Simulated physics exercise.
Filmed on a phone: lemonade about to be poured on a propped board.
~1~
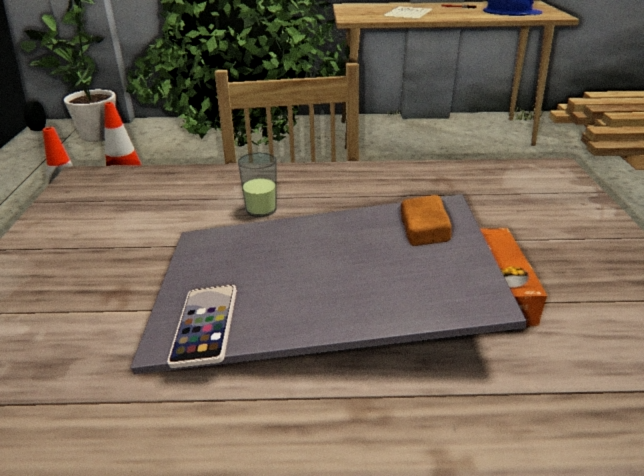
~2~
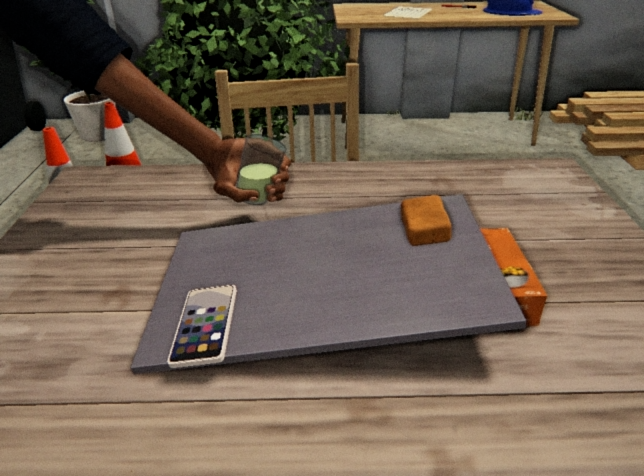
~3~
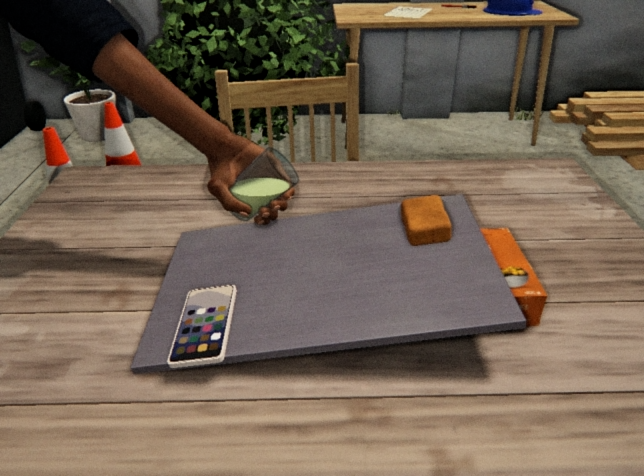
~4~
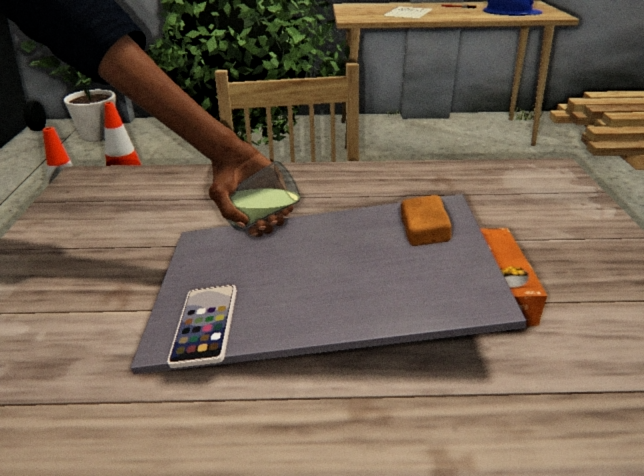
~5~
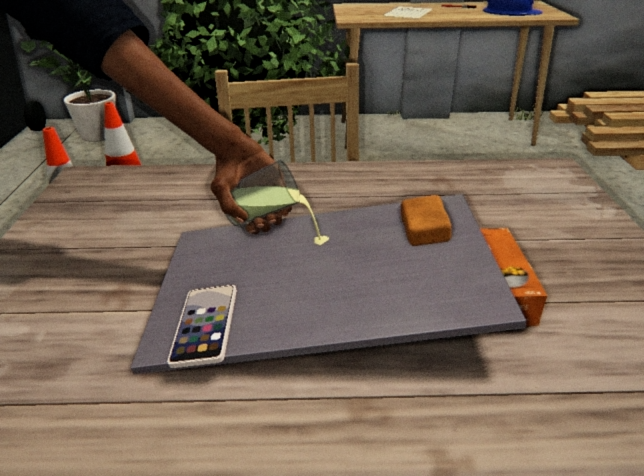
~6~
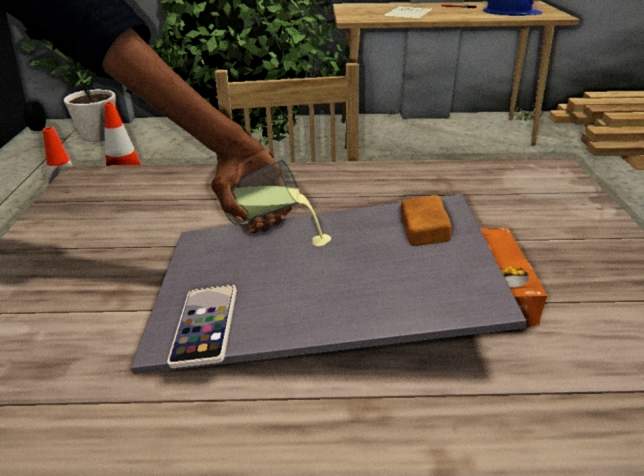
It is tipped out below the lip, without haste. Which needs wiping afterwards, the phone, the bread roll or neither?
The phone remains untouched and the bread roll remains untouched.
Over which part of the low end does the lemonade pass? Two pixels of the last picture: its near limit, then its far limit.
From about (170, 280) to (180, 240).
Soon after, it runs down to the left; the phone is dry; the bread roll is dry.
Later, it runs down to the left and off the end; the phone is dry; the bread roll is dry.
In the end, it runs down to the left and off the end; the phone is dry; the bread roll is dry.
